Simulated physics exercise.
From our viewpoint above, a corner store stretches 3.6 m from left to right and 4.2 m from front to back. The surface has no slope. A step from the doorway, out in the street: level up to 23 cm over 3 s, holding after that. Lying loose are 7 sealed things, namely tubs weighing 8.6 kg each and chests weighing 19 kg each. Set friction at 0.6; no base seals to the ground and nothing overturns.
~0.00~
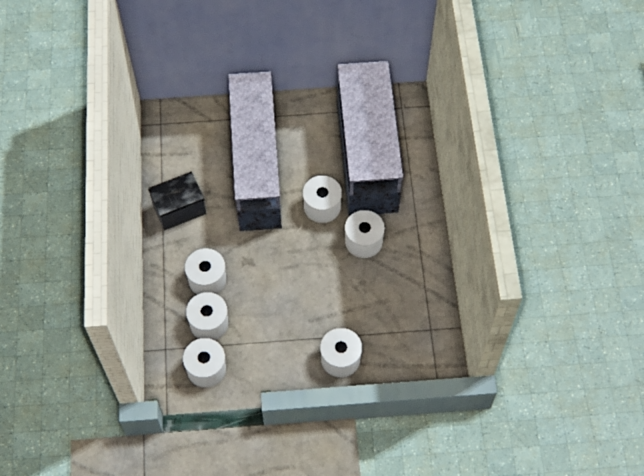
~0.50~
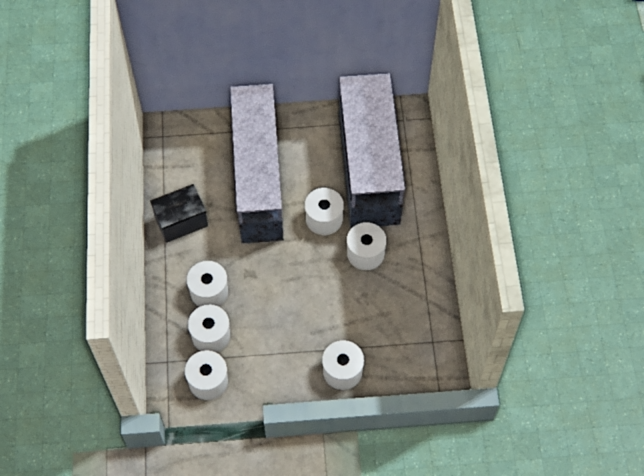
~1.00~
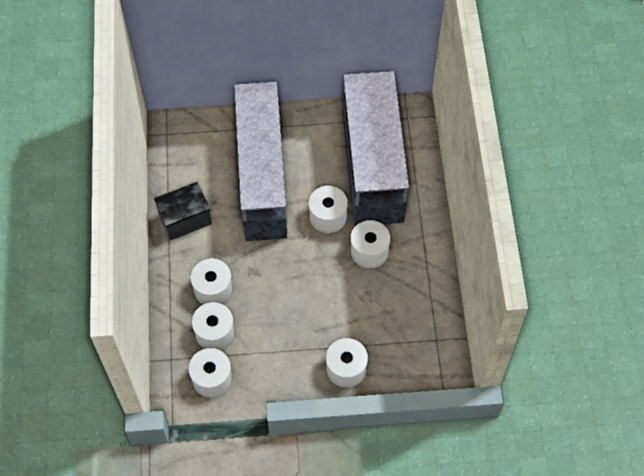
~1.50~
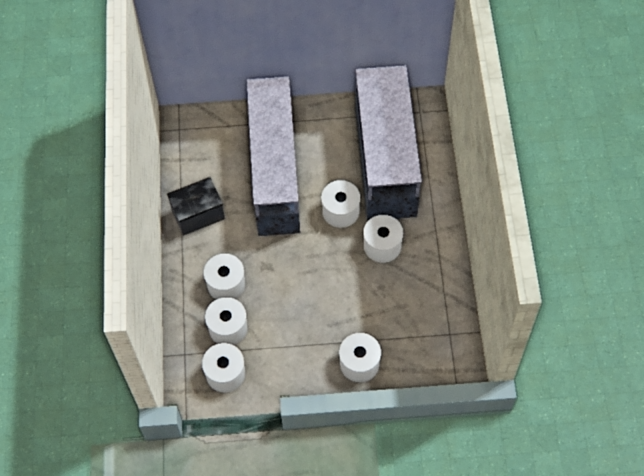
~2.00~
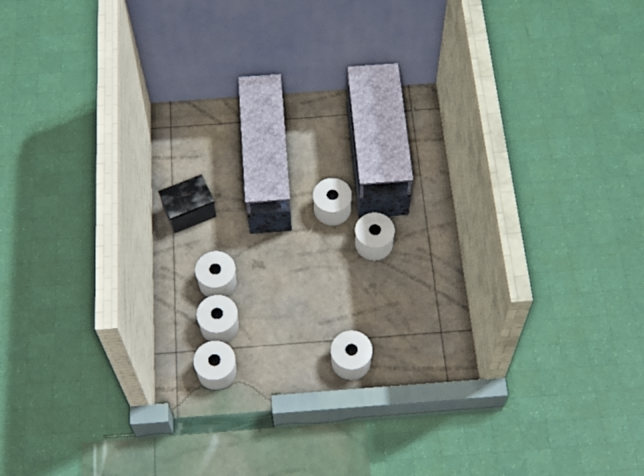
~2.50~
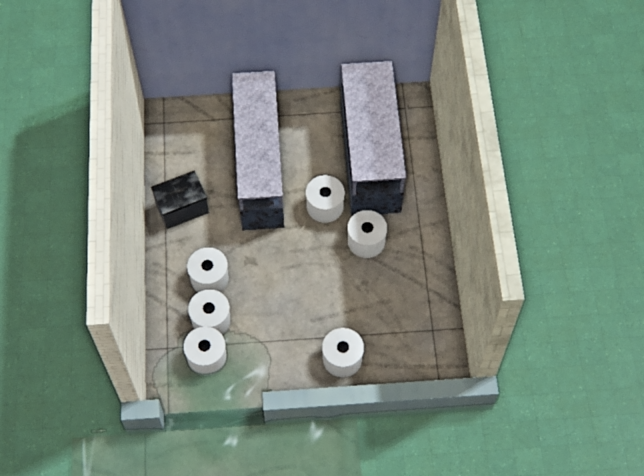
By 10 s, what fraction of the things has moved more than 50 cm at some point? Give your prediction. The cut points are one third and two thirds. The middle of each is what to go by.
I expect the share that gets shoved will be two thirds or beyond.
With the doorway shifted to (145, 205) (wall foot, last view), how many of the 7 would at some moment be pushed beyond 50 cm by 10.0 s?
That gives 4 of them.
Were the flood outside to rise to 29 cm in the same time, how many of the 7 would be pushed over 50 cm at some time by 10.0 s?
Result: 6.
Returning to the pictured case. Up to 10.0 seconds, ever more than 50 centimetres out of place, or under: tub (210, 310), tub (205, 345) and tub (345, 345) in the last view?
In turn: More, over, short of it.
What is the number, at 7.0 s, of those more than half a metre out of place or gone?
The number comes to 6.
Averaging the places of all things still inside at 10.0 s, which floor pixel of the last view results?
It sits at about (266, 208).
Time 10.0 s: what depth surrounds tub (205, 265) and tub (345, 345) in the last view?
About 20 and 4 cm.
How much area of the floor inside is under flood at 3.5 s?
About 4.0 m2.
After 3.5 s 0 of 7 are over 50 cm from their spots; 1 afloat.
After 4.5 s 1 of 7 are over 50 cm from their spots; 2 afloat.
After 7.0 s 6 of 7 are over 50 cm from their spots; 5 afloat.
After 10.0 s 6 of 7 are over 50 cm from their spots, and 6 have been at some point; 5 afloat.
